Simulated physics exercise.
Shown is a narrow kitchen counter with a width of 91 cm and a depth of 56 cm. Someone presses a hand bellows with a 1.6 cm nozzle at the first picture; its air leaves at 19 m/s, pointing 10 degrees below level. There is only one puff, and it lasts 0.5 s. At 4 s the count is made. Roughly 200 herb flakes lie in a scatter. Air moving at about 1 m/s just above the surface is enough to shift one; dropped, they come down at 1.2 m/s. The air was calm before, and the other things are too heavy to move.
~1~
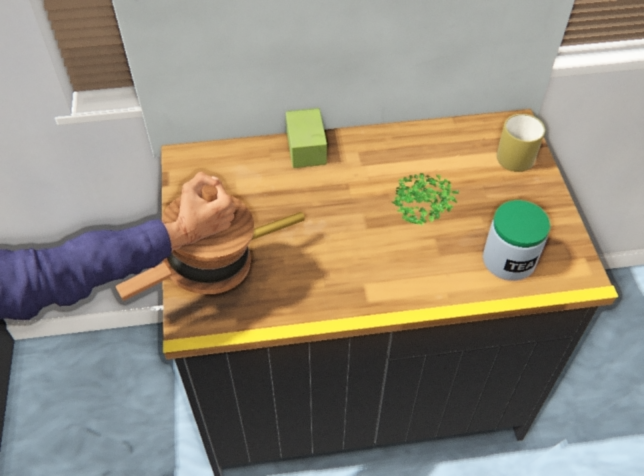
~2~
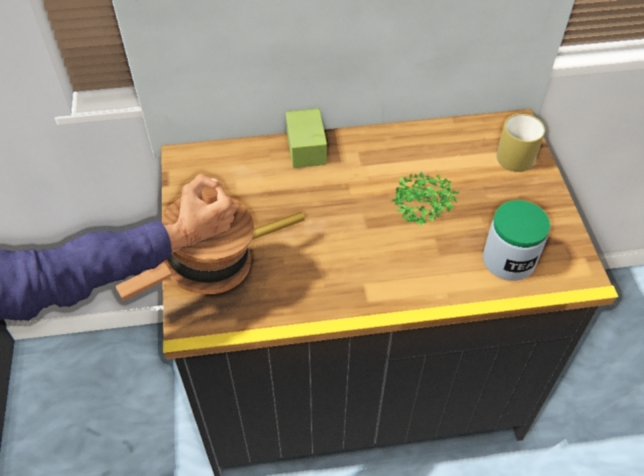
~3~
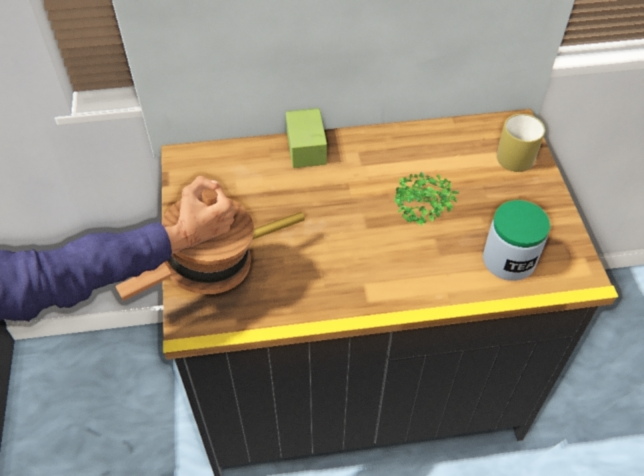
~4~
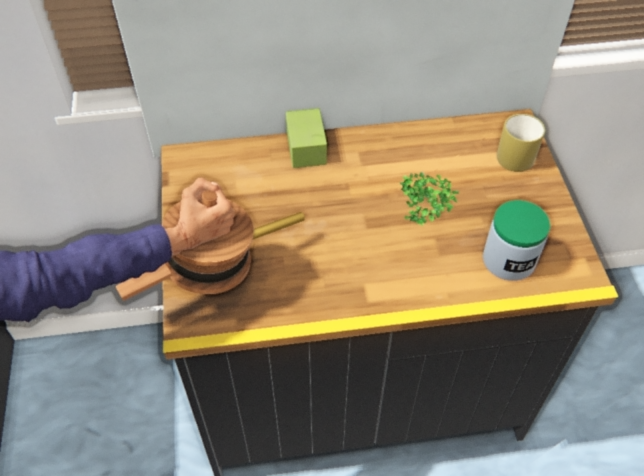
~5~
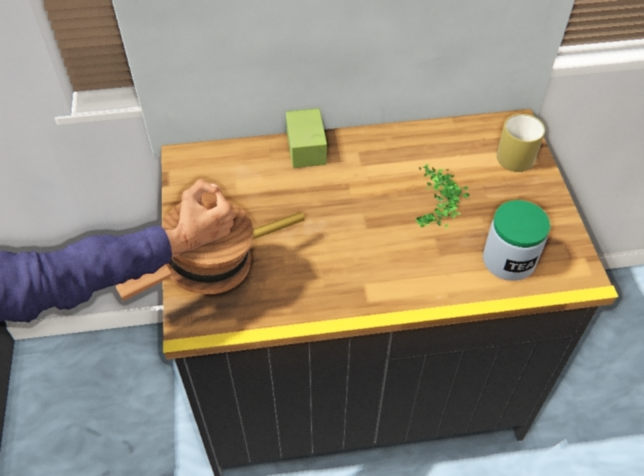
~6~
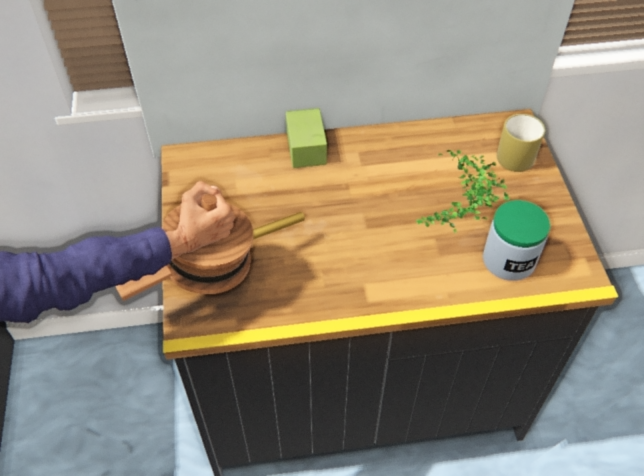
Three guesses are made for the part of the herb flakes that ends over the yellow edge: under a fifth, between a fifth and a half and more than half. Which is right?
It does not reach a fifth.
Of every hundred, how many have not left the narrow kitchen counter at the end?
I'd say close to 30 percent.
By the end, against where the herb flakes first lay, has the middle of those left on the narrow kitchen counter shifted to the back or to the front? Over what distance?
It has moved forward by roughly 5 cm.
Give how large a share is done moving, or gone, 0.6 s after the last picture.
Estimated share: Near 90 %.
Then, 0.6 s after the last picture, 31 % are still on the top, 0 % are over the yellow edge; the middle of those left on the top is near (528, 210).
Then, 1.0 s after the last picture, 30 % are still on the top, 0 % are over the yellow edge; the middle of those left on the top is near (528, 210).
Then, 2.0 s after the last picture, 30 % are still on the top, 0 % are over the yellow edge; the middle of those left on the top is near (528, 210).
Then, 3.8 s after the last picture, at the end, 0 % are over the yellow edge; the middle of those left on the top is near (528, 210).
